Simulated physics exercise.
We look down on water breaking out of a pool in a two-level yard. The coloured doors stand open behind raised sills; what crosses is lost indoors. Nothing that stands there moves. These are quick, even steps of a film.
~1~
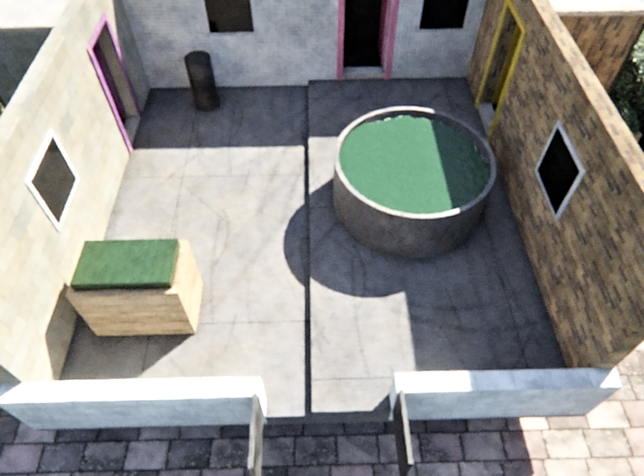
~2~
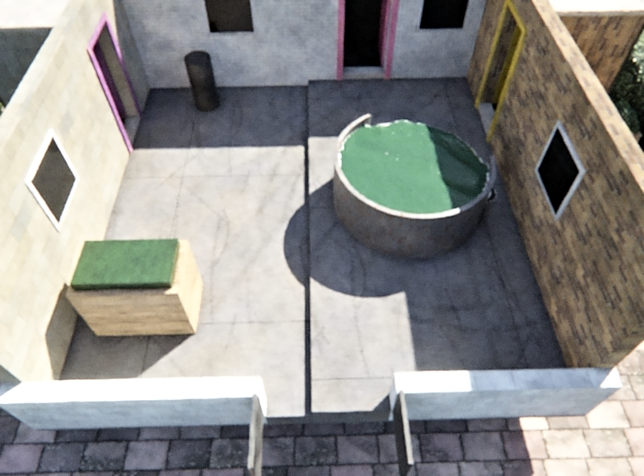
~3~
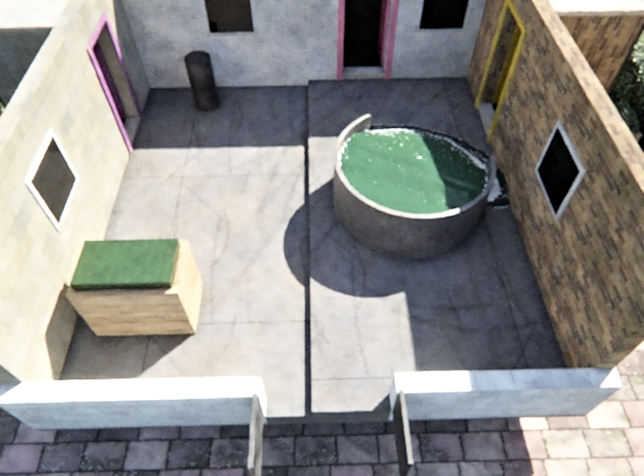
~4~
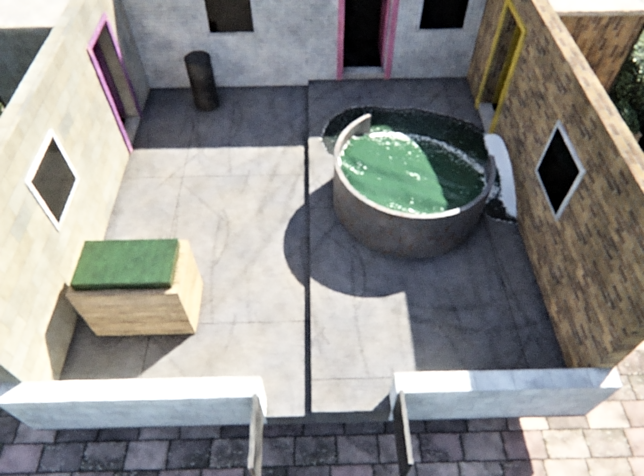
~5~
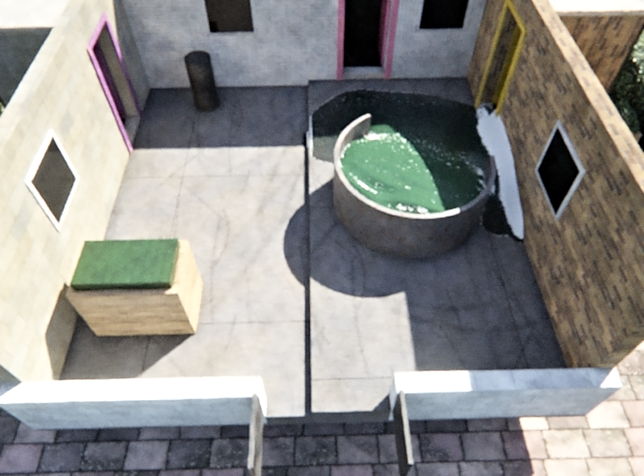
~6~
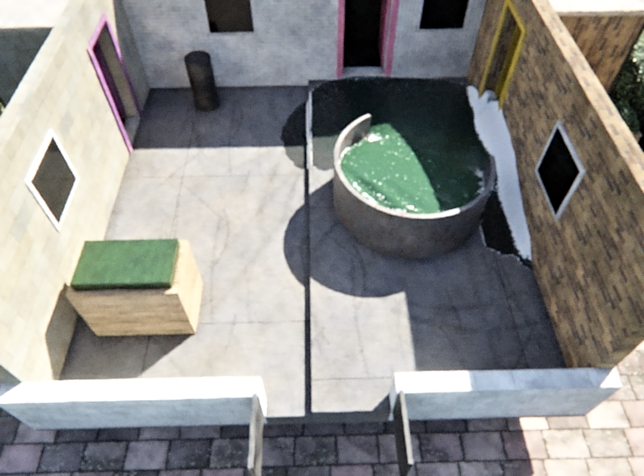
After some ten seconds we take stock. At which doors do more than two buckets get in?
In the end: The yellow door lets in a lot; the pink door lets in a lot; the purple door lets in a lot.
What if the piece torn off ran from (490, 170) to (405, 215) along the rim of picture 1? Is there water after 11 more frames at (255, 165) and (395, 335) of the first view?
As listed: Dry, flooded.
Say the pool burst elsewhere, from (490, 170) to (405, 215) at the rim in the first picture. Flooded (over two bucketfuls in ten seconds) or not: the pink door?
The pink door lets less in.
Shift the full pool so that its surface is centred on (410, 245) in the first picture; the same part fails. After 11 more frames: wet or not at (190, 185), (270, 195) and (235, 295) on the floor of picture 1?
As listed: Dry, dry, not flooded.
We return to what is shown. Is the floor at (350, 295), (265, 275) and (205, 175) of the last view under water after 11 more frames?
As listed: Not flooded, dry, free of water.
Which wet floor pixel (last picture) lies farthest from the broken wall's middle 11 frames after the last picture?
Roughly at (149, 93).
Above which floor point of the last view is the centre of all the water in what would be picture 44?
I would point to (297, 180).
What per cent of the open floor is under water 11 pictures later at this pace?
Close to 35 %.
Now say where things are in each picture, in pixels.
The first frame shows still water in the round pool at (414, 161).
In the second frame, the front is at a hidden place, out from the gap on the round pool's far side.
In the third frame, water pours out on the round pool's far side and has run to a hidden place.
In the fourth frame, water pours out on the round pool's far side and has run to (329, 129).
In the fifth frame, the front is at (325, 107), out from the gap on the round pool's far side.
In the sixth frame, water pours out on the round pool's far side and has run to (332, 81).
A moment on, water covers 30 % of the floor; the yellow door over two buckets in, the pink door over two buckets in, the purple door not reached.
Next, water covers 35 % of the floor; the yellow door far over two buckets in, the pink door far over two buckets in, the purple door not reached.
Then, water covers 60 % of the floor; the yellow door far over two buckets in, the pink door far over two buckets in, the purple door wet at the sill, nothing in.
Later, water covers 90 % of the floor; the yellow door far over two buckets in, the pink door far over two buckets in, the purple door far over two buckets in.
In the end, water covers 95 % of the floor; the yellow door far over two buckets in, the pink door far over two buckets in, the purple door far over two buckets in.
